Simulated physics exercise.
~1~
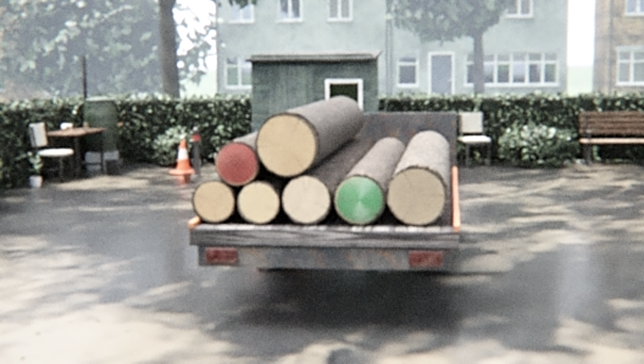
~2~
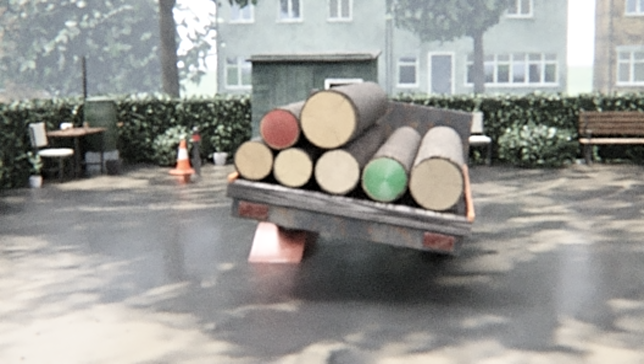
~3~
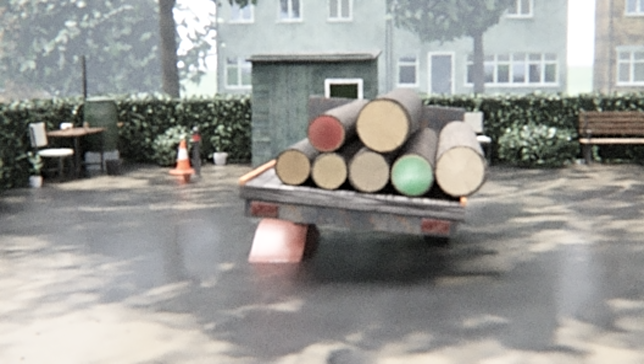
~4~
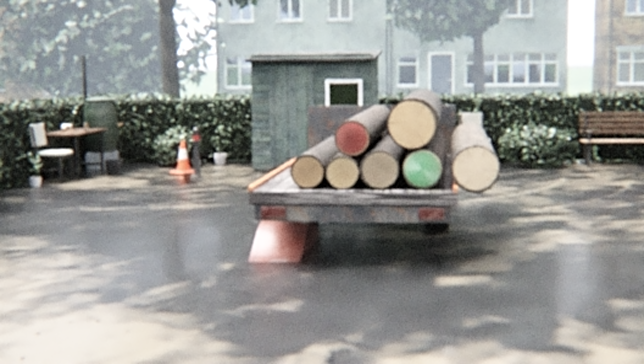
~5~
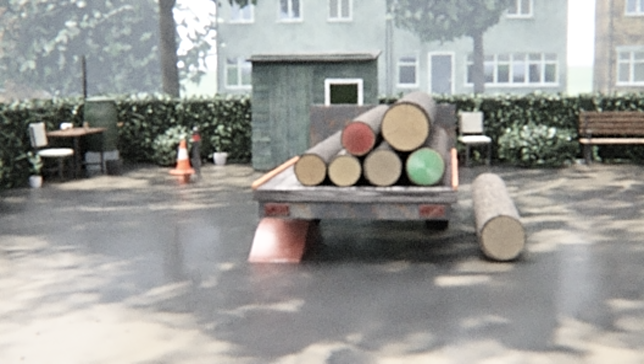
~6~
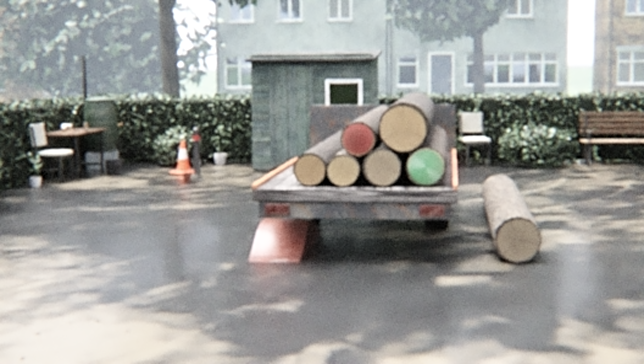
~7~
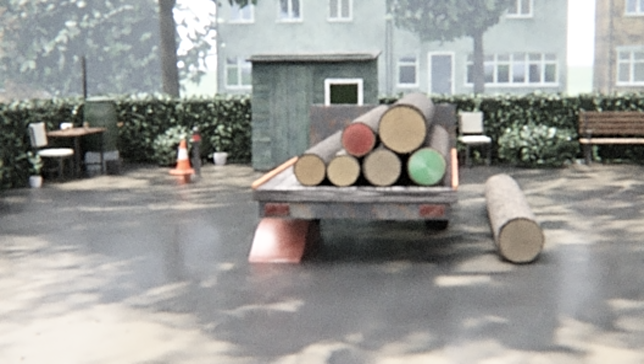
A low flatbed trailer stacked with loose logs, one with a red end and one with a green end, creeps away across a paved yard, seen from behind. A green shed, a hedge, an orange cone, a bench and pale houses stand beyond. Its left side rises over a reddish ramp, tipping the deck to the right, and the load shifts that way. As the trailer levels out, the plain log at the far right slips over the edge and drops to the ground. It settles beside the trailer, while the red and green logs stay aboard.
